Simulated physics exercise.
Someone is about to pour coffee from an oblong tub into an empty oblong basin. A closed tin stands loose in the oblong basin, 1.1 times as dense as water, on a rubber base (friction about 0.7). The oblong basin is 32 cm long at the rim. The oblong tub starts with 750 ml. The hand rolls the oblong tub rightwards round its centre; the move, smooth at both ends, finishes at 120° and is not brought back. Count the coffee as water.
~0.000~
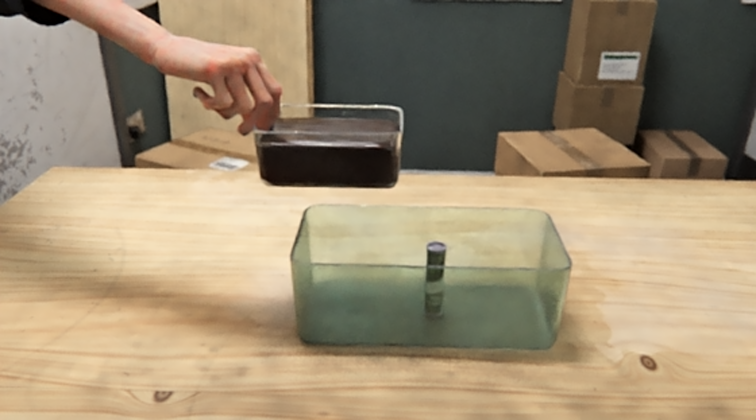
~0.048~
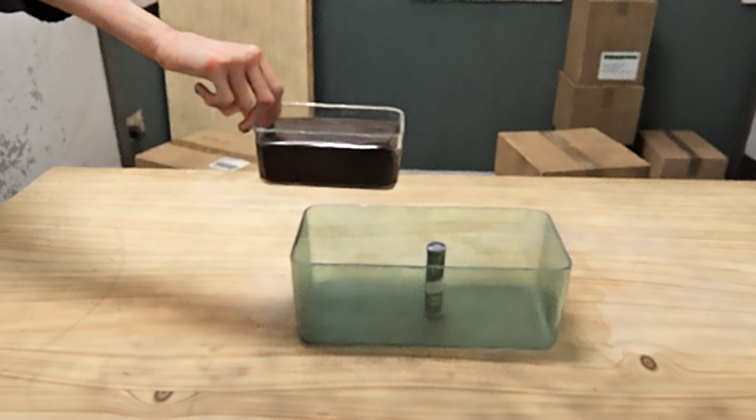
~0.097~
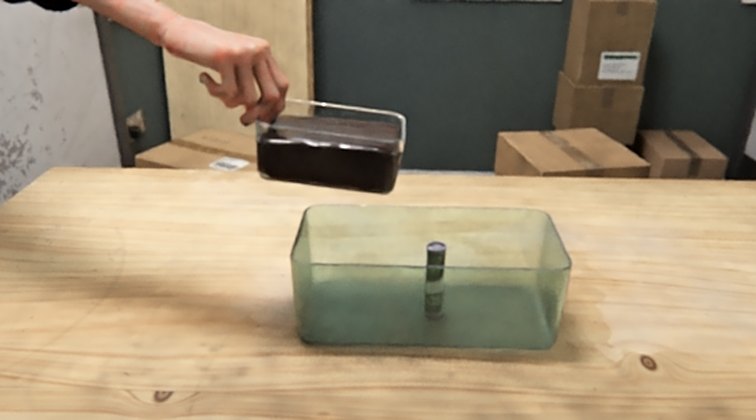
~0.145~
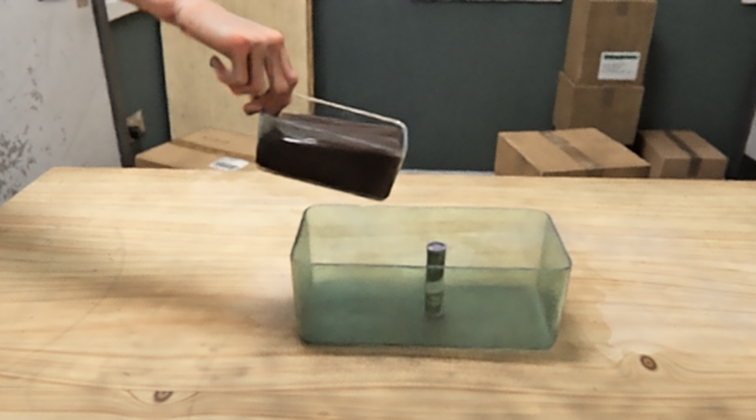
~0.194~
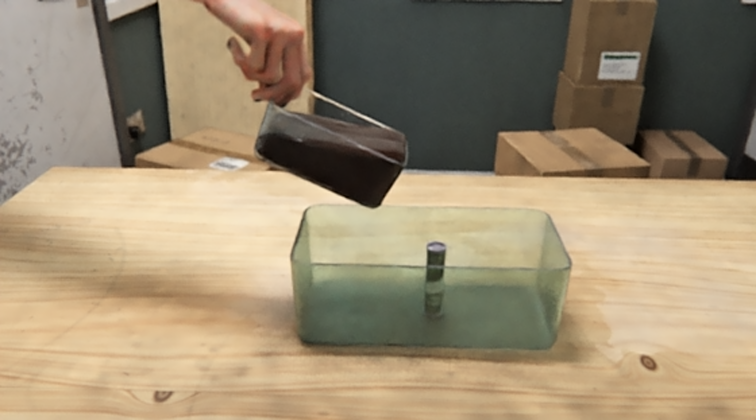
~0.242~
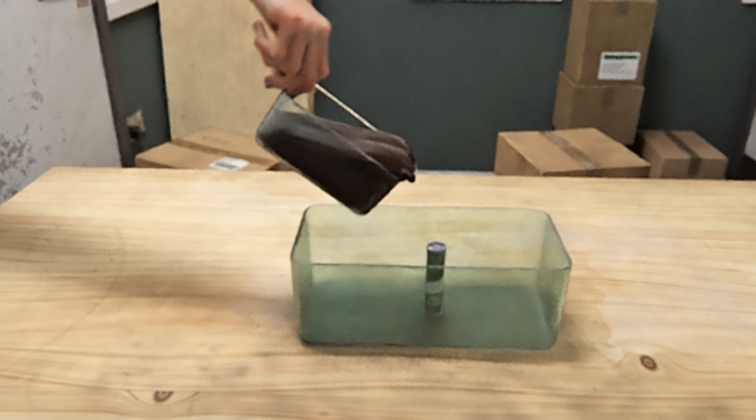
At a wooden table with cardboard boxes behind it, a hand held a tub of dark liquid above a clear basin with a small tin inside, then steadily tilted the tub to the right.
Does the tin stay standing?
It topples.
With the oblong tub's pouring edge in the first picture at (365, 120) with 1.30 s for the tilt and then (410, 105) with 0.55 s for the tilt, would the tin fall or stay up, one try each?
First it goes over; then it topples.
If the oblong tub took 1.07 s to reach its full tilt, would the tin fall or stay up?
The tin keeps standing.
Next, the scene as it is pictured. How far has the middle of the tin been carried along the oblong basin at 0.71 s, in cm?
About 4 cm.
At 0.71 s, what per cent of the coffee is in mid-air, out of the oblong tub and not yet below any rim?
Near 2 in a hundred.
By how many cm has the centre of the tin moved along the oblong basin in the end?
Some 7.5 cm.
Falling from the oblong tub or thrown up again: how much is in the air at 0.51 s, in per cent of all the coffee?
About 14 per cent.
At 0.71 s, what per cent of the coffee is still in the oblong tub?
Near 0 in a hundred.
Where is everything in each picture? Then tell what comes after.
The first frame shows tilt 0°; pouring edge (402, 122); surface from (264, 128) to (399, 131); the oblong basin's rim runs from (298, 233) to (559, 239); the tin's top is at (436, 249).
The second frame shows tilt 2°; pouring edge (402, 124); surface from (265, 127) to (400, 132).
The third frame shows tilt 7°; pouring edge (404, 130); surface from (266, 126) to (401, 134).
The fourth frame shows tilt 15°; pouring edge (406, 140); surface from (267, 124) to (403, 138).
The fifth frame shows tilt 25°; pouring edge (405, 153); surface from (268, 121) to (407, 145); 2 per cent is over the edge.
The sixth frame shows tilt 38°; pouring edge (402, 167); surface from (266, 118) to (392, 149); 8 per cent is over the edge.
By 0.51 s the tilt is 108° and 7 per cent is still to pour; the tin stands where it began.
By 0.71 s the tilt is 120° and 0 per cent is still to pour; the tin leans 24°.
By 0.92 s the tilt is 120° and 0 per cent is still to pour; the tin lies on its side.
By 1.14 s the tilt is 120° and 0 per cent is still to pour; the tin lies on its side.
At rest the tin lies on its side.
